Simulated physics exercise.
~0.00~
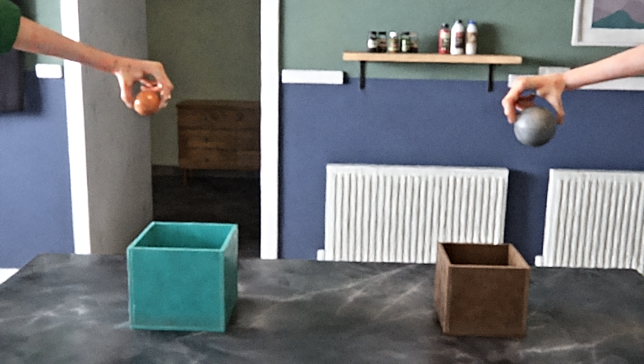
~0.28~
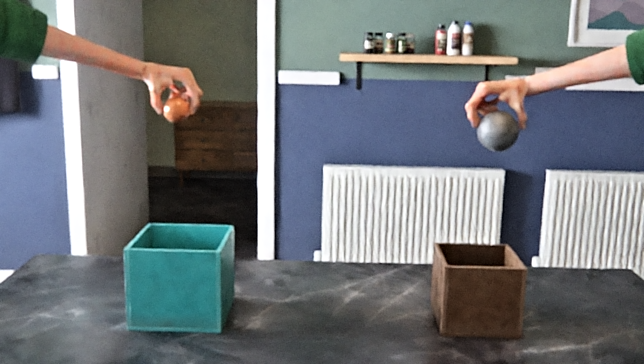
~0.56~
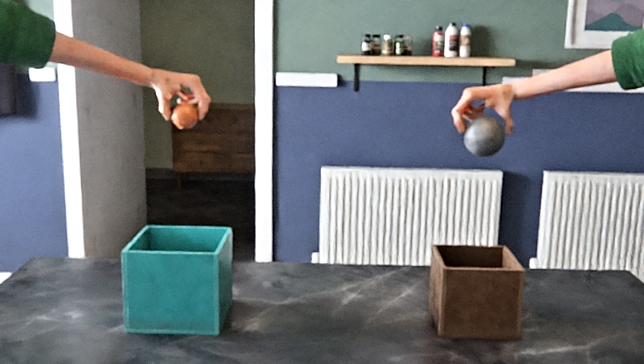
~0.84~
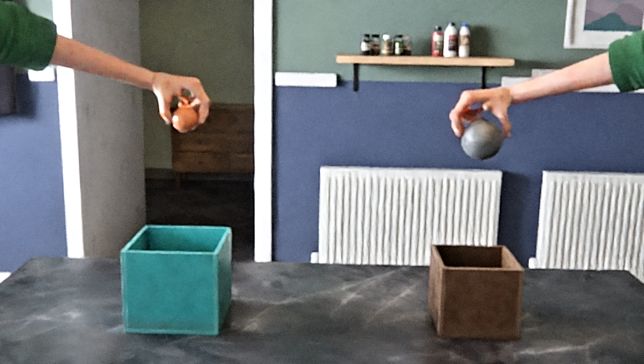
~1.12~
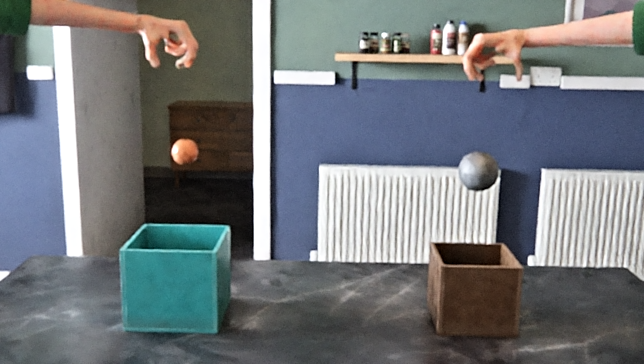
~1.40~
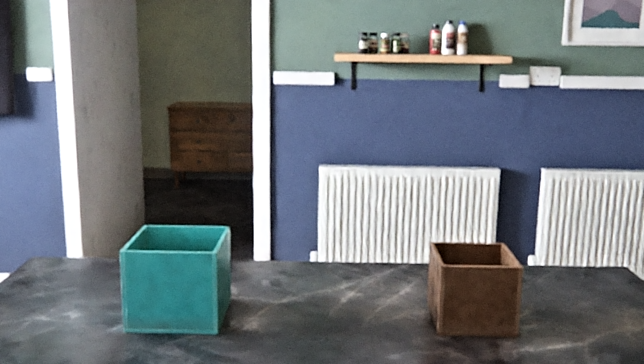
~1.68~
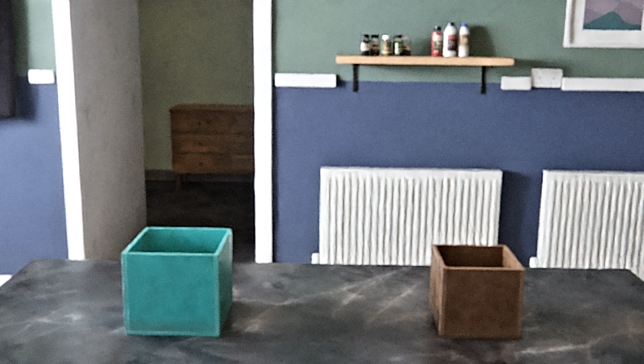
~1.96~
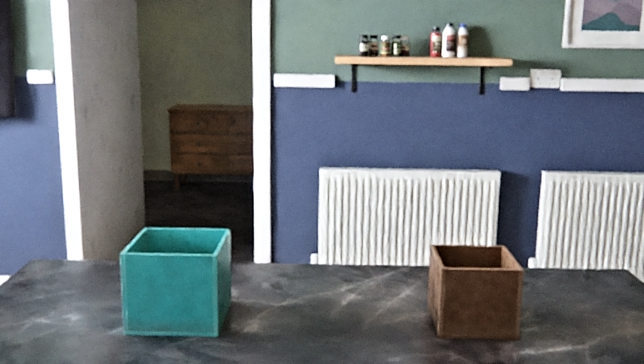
Orange tomato and grey ball held by two hands over teal and brown boxes, then released together and dropping inside.
